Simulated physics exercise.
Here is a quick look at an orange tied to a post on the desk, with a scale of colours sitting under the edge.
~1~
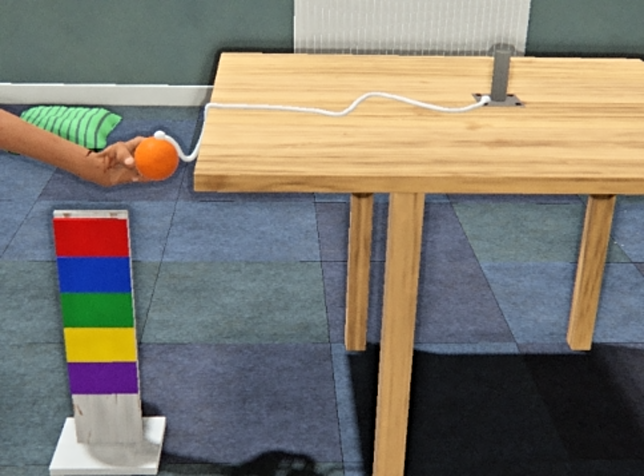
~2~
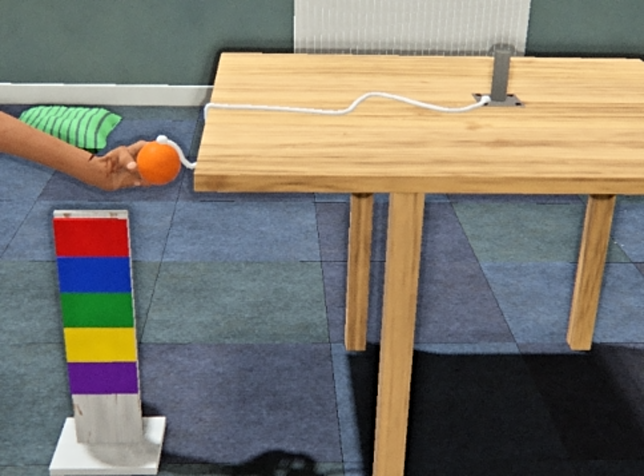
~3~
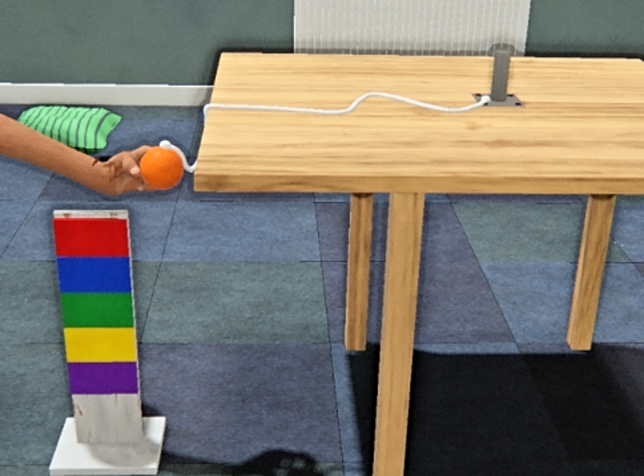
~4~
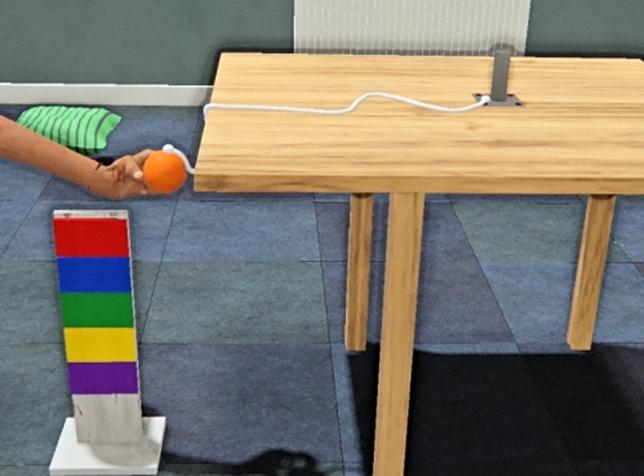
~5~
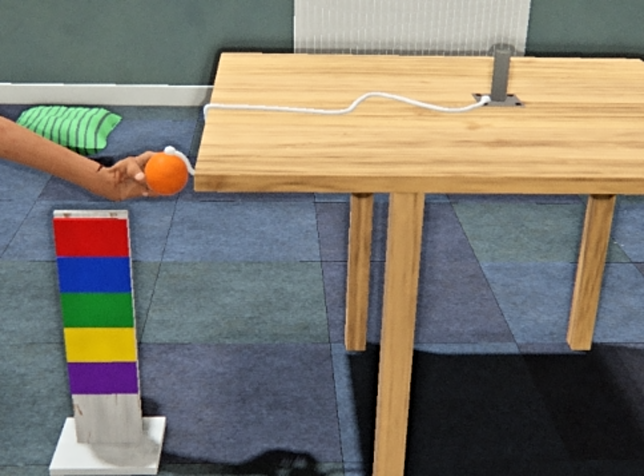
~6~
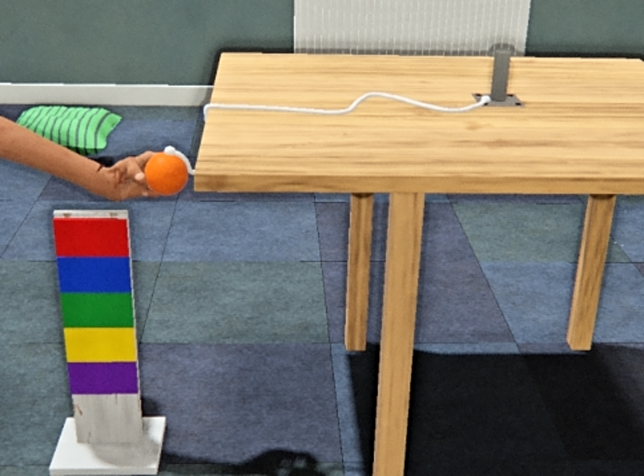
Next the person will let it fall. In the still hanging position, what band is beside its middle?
Its centre hangs level with the green band.
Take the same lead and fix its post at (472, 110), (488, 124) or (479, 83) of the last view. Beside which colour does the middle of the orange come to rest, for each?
First try: Yellow; second try: Yellow; third try: Green.
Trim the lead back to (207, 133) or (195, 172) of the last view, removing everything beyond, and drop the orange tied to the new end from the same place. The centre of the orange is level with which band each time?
Red; blue.
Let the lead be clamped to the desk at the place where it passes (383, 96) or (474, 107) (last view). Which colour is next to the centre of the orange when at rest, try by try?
Try one: Blue. Try two: Green.
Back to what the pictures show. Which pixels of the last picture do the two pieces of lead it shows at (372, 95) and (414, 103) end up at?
In that view they reach (333, 102) and (383, 101).
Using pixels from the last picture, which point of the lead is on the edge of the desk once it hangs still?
Approximately at (295, 111) in the final frame.
Early on, orange near (218, 287); level with green.
Midway, orange near (215, 297); level with green.
Finally, orange near (211, 299); level with green. Its centre hangs level with the green band.
